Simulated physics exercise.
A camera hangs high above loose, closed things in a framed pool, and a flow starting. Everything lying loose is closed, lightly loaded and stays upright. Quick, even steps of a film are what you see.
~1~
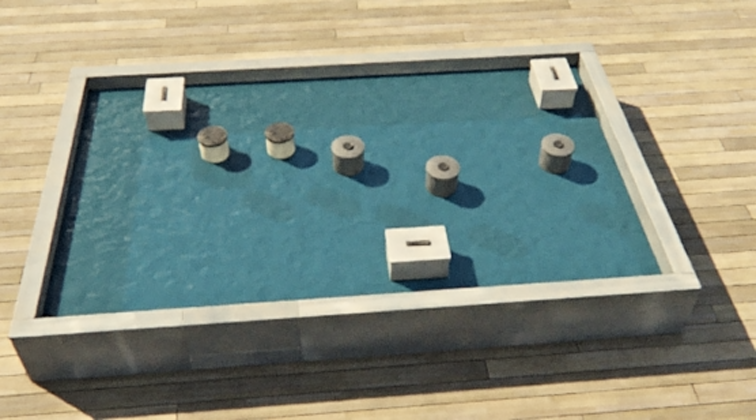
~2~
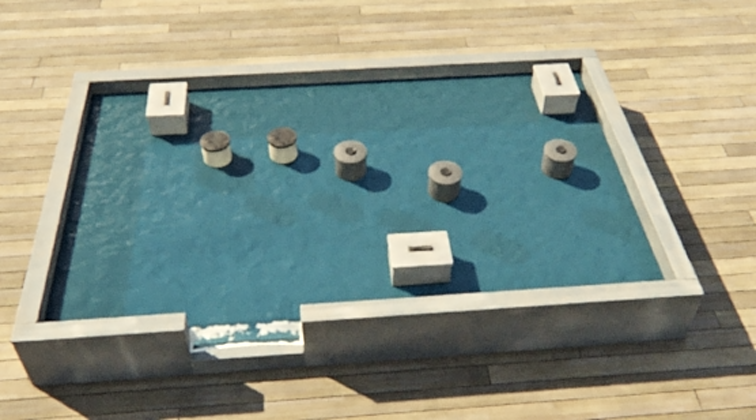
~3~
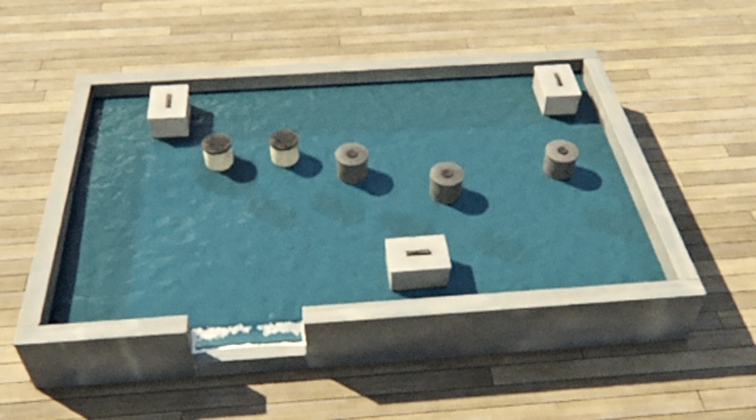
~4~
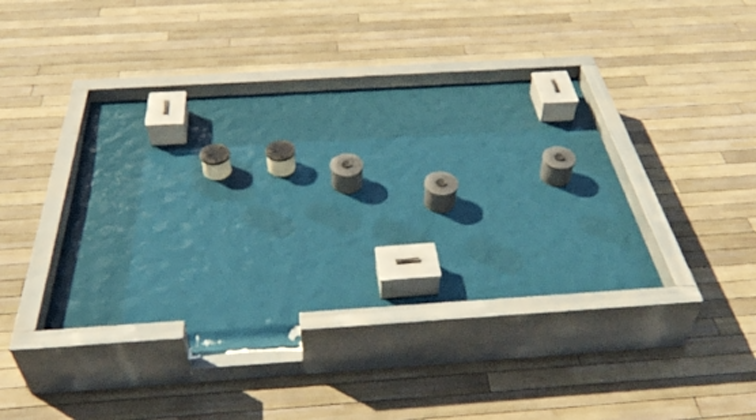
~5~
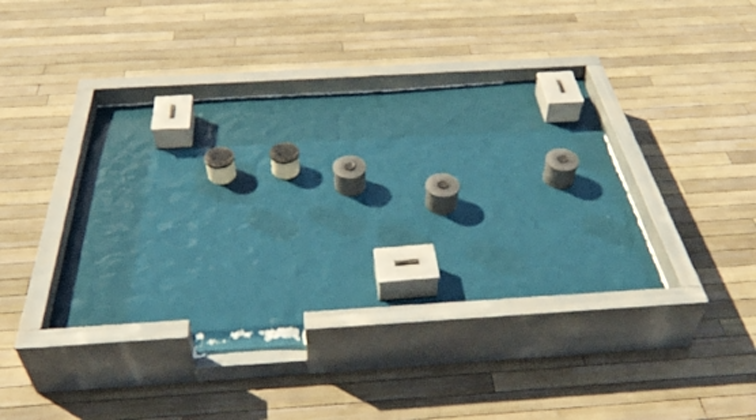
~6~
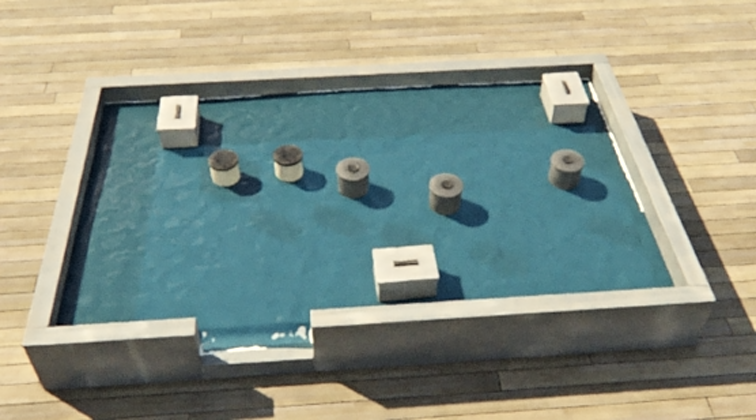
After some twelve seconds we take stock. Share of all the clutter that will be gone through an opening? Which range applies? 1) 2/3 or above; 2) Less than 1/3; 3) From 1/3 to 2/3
Less than 1/3 (2).
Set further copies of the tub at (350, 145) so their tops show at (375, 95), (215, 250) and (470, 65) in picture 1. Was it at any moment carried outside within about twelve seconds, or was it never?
First one does not escape, second one makes it out, third one does not escape.
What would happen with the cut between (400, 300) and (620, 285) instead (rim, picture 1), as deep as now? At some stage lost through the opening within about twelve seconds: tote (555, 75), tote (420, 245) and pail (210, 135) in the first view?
Outcome for each, in the order asked: Not flushed / flushed / not flushed.
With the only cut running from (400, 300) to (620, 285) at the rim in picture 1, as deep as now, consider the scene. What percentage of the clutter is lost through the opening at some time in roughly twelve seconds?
It comes to about 40 per cent.
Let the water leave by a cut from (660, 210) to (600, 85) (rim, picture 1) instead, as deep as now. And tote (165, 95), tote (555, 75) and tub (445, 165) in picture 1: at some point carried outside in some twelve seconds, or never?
Each in turn: Never leaves, exits, exits.
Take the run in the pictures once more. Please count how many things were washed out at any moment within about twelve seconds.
The figure is 0.
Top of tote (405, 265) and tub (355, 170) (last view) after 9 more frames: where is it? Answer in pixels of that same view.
Roughly (336, 288) and (334, 189).
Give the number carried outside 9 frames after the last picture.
I count 0 altogether.
A moment on, 0 of 8 are out; 8 afloat.
Next, 0 of 8 are out; 8 afloat.
Later, 0 of 8 are out; 8 afloat.
In the end, 0 of 8 are out; 8 afloat.
